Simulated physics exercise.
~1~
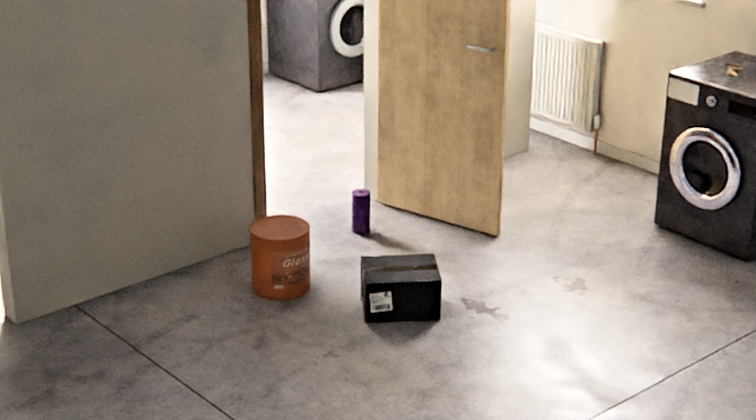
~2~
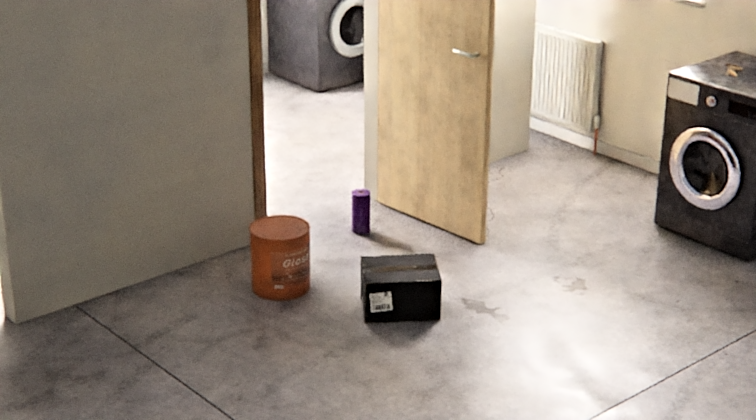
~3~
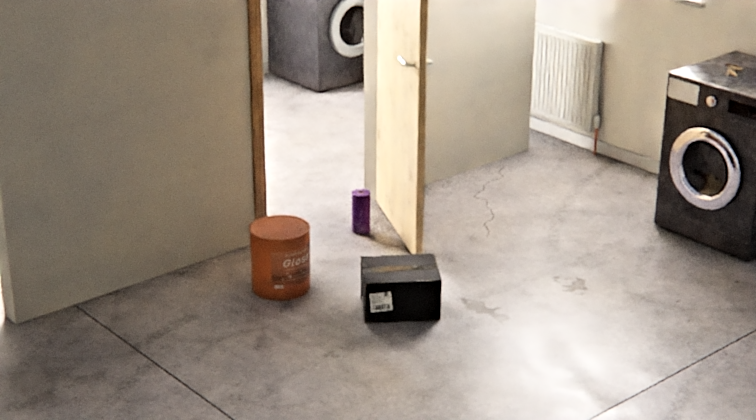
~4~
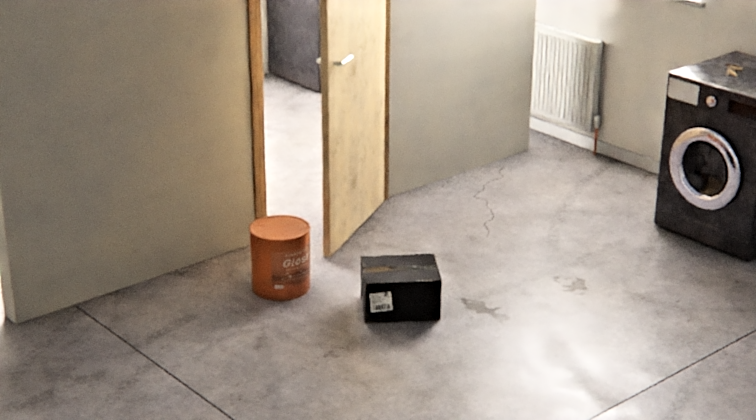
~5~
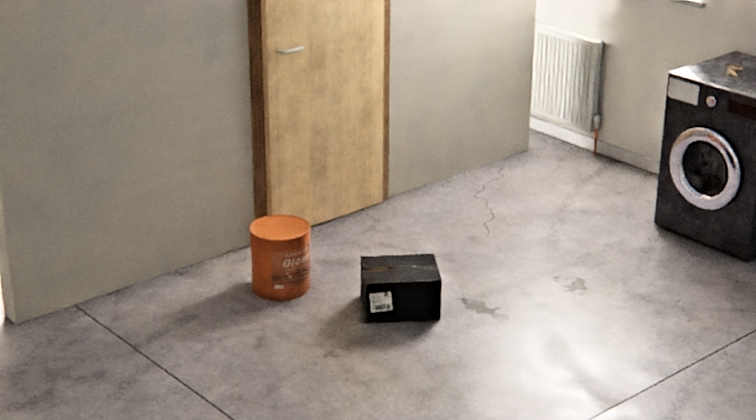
A pale wooden door stands wide open in a grey wall, seen from a raised, still view across a room with a grey floor. An orange tub sits left of centre, a black box lies to its right, and a small purple cylinder stands behind them near the doorway. A dark washing machine and a white radiator are at the right. The door swings slowly leftward towards its frame, passing behind the box and reaching the purple cylinder, which goes out of sight behind it. The door keeps turning until it fills the doorway, shut, while the tub and box stay put.
